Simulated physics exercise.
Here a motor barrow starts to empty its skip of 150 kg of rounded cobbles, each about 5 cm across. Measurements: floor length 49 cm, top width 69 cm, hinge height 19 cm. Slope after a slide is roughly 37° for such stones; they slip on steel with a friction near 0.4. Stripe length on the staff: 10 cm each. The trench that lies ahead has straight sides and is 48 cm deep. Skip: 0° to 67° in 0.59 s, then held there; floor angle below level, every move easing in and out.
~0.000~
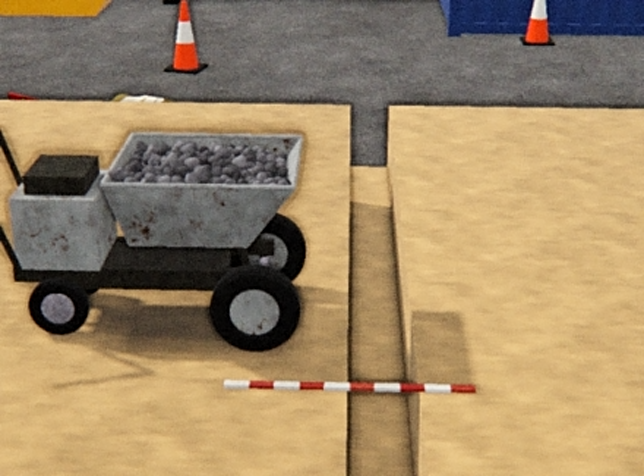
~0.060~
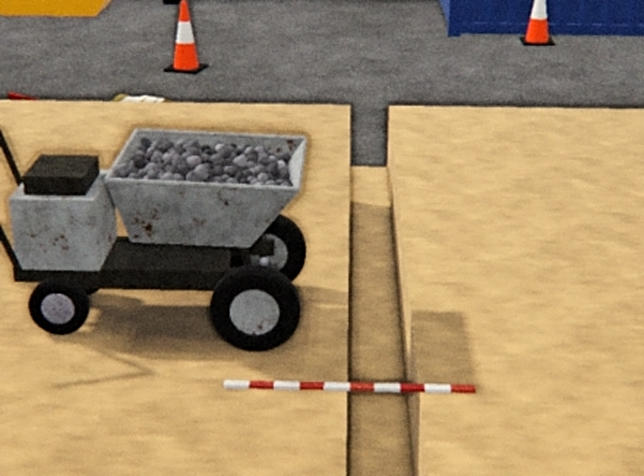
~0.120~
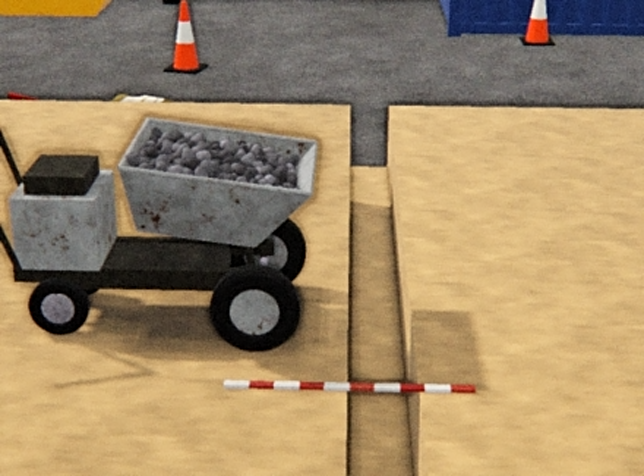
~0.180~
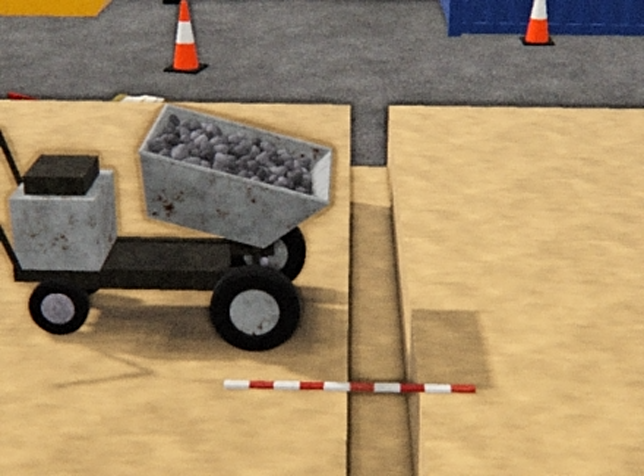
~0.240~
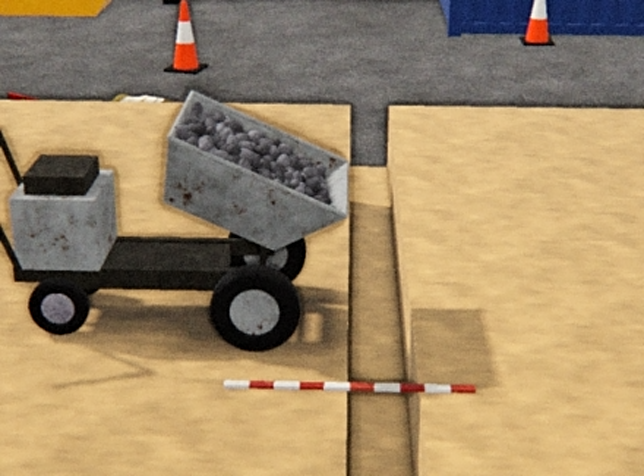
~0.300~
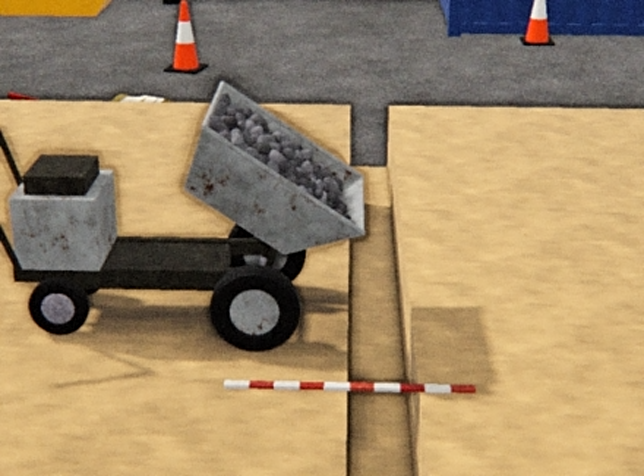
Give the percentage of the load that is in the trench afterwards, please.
Near 28 per cent of the load.
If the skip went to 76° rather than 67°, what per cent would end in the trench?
Some 20 in a hundred, I'd say.
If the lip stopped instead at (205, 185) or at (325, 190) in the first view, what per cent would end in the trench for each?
First place roughly 75%, second roughly 10%.
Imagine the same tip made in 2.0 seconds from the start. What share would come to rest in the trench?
Roughly 50 per cent.
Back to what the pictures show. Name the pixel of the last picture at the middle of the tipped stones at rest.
Roughly at (464, 316).
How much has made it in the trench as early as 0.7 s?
Around 5 per cent of it.
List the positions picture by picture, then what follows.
In the first picture, the skip is at 0°, its lip at (294, 188); the top of the load is at (197, 157).
In the second picture, lip at (299, 190), floor tilted 2°, highest stones at (188, 153); the stones move at 0.5 m/s on average.
In the third picture, the skip is at 7°, its lip at (311, 194); the top of the load is at (181, 144); the stones move at 0.9 m/s on average.
In the fourth picture, lip at (328, 203), floor tilted 15°, highest stones at (192, 133); the stones move at 1.3 m/s on average.
In the fifth picture, the skip is at 24°, its lip at (347, 216); the top of the load is at (199, 121); the stones move at 1.5 m/s on average.
In the sixth picture, the skip is at 34°, its lip at (364, 234); the top of the load is at (225, 113); the stones move at 1.6 m/s on average.
After 0.4 s the floor is at 56°; 100 % in the skip; the foremost stones are at (378, 244).
After 0.7 s the floor is at 67°; 71 % in the skip, 3 % in the trench, 26 % past the trench; the foremost stones are at (476, 318).
After 1.0 s the floor is at 67°; 24 % in the skip, 5 % in the trench, 71 % past the trench; the foremost stones are past the picture's edge.
After 3.0 s the floor is at 67°; 0 % in the skip, 28 % in the trench, 72 % past the trench; the foremost stones are past the picture's edge.
